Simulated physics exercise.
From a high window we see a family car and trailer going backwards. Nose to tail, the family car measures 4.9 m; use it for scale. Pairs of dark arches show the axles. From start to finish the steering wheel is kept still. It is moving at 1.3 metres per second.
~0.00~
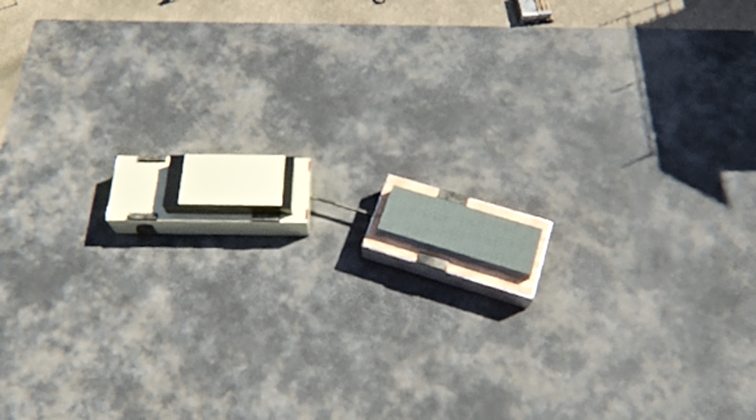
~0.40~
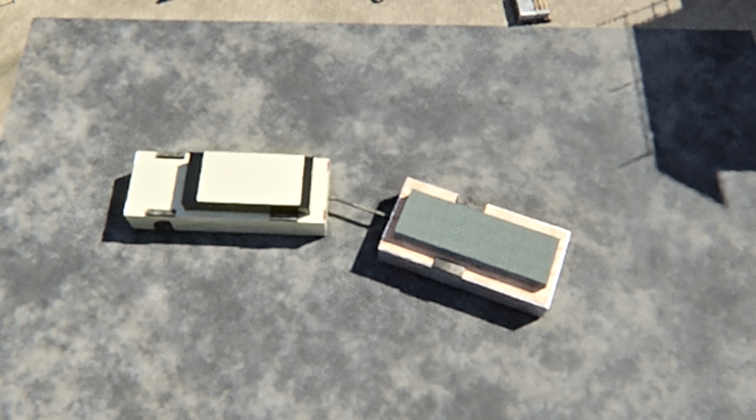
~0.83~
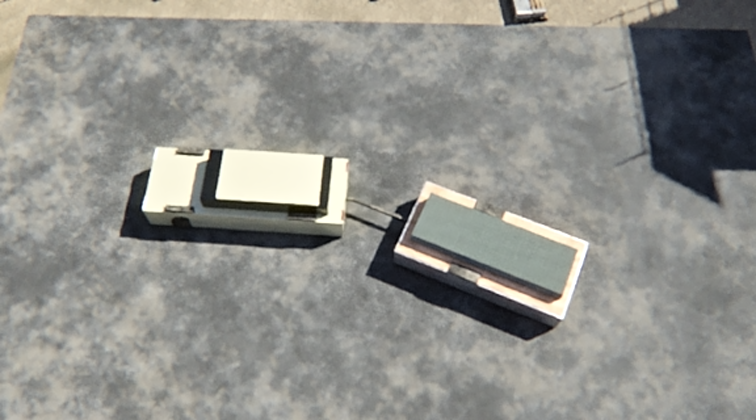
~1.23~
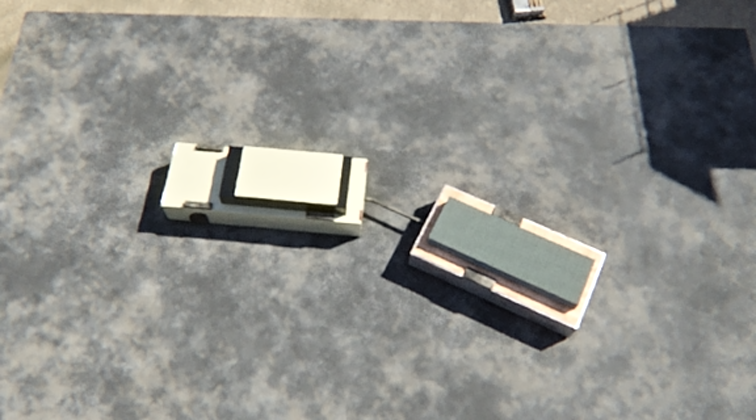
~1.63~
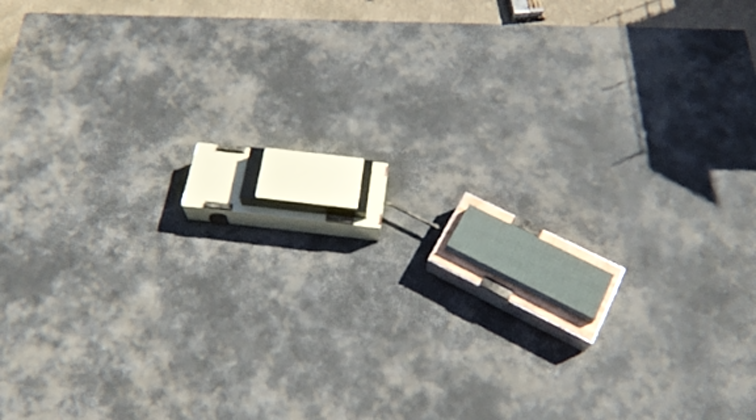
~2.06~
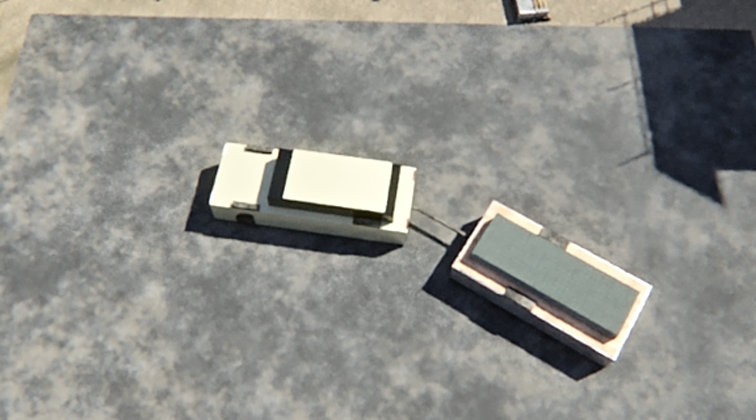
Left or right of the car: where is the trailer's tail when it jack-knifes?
It folds up so the trailer lies by the car on the left flank side.
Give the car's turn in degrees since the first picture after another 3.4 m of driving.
The heading has changed by about 18° since the first picture.
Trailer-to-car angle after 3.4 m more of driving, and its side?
Folded close to 45° to the left of it.
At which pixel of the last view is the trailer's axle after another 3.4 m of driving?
Near (640, 354).
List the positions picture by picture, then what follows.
The first frame shows car's middle (205, 180), trailer's axle (443, 229); tail 18° to the car's left; front wheels 8° left.
The second frame shows car's middle (224, 178), trailer's axle (461, 234); tail 19° to the car's left.
The third frame shows car's middle (243, 176), trailer's axle (478, 241); tail 20° to the car's left.
The fourth frame shows car's middle (262, 173), trailer's axle (494, 247); tail 21° to the car's left.
The fifth frame shows car's middle (283, 175), trailer's axle (513, 257); tail 22° to the car's left.
The sixth frame shows car's middle (311, 177), trailer's axle (538, 268); tail 24° to the car's left.
By 3.4 s, the tail is 31° to the car's left, the car has turned 12° and the trailer's axle is at (594, 307) of the last picture.
By 4.7 s, the tail is 43° to the car's left, the car has turned 17° and the trailer's axle is at (640, 354) of the last picture.
By 6.0 s, the tail is 60° to the car's left, the car has turned 22° and the trailer's axle is at (665, 403) of the last picture; it has jack-knifed.
